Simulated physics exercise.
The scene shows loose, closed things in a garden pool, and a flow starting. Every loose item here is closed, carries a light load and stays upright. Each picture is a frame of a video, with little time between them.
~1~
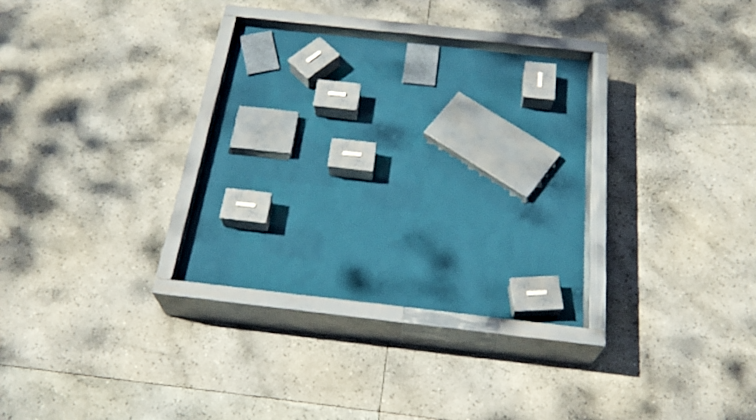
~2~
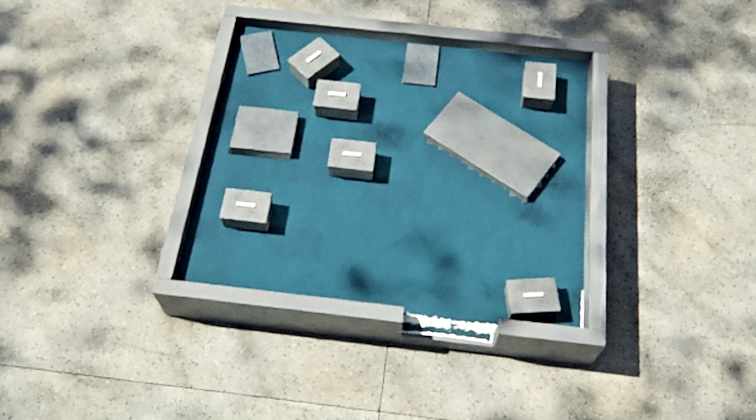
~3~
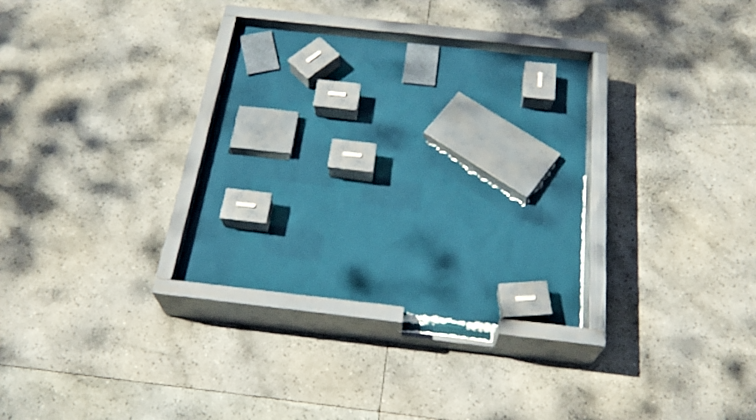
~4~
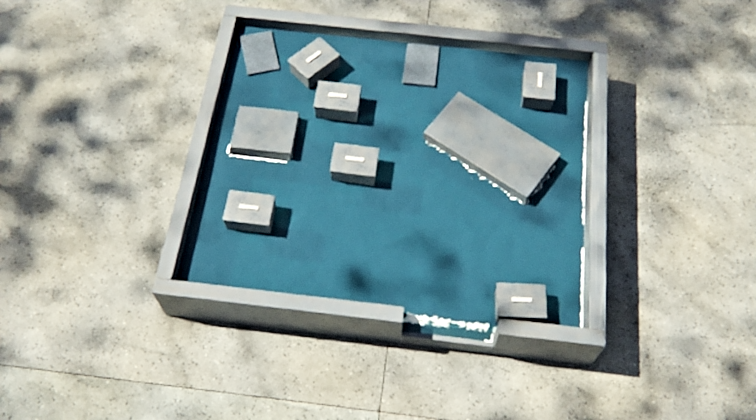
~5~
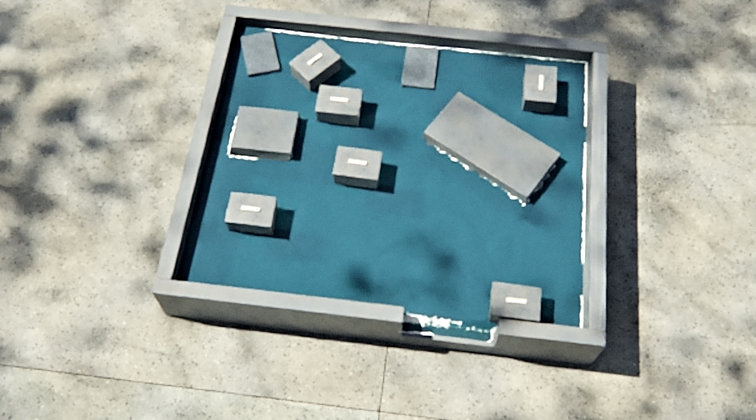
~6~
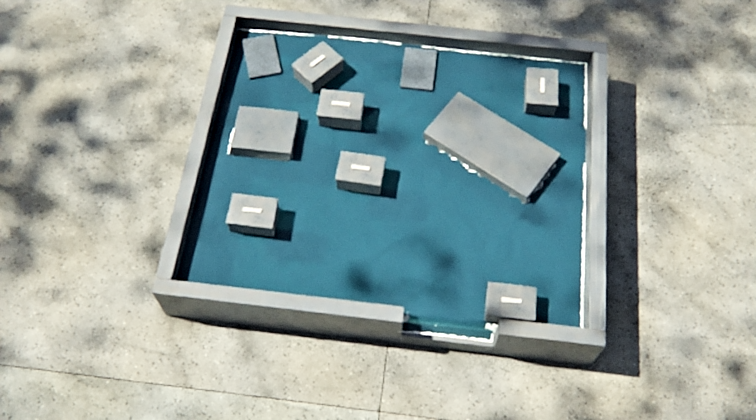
A rectangular garden pool with grey walls sits on pale, shadow-dappled paving, seen from high above by a still camera. Grey closed totes with white labels float on the blue-green water around a large tilted slab at right and smaller flat blocks at left and top. A gap opens in the front wall, white foam appears there and along edges, and several totes drift slightly, the lower-right one leftward toward the gap.
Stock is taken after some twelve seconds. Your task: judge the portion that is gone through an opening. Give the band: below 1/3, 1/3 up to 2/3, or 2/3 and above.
Band: Below 1/3.
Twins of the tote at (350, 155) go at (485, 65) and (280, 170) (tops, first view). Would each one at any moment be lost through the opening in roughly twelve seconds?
Result, in sequence: Never gets out; never gets out.
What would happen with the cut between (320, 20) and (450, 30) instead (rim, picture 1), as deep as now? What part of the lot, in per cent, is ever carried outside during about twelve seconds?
Share reached: 60 %.
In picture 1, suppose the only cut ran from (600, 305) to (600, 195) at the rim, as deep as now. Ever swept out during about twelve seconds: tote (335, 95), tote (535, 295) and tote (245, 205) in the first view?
In turn: No, through, kept in.
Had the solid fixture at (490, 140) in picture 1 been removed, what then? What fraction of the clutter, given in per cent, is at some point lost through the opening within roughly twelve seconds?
About 0 per cent.
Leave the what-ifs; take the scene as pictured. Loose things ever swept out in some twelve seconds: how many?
0 in all.
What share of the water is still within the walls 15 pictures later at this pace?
That comes to roughly 78 parts in a hundred.
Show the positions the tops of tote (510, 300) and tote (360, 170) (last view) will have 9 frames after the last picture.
My guess is close to (456, 290), then close to (377, 198).
A moment on, 0 of 8 are out; 8 afloat.
Next, 0 of 8 are out; 8 afloat.
Later, 0 of 8 are out; 8 afloat.
In the end, 0 of 8 are out; 8 afloat.
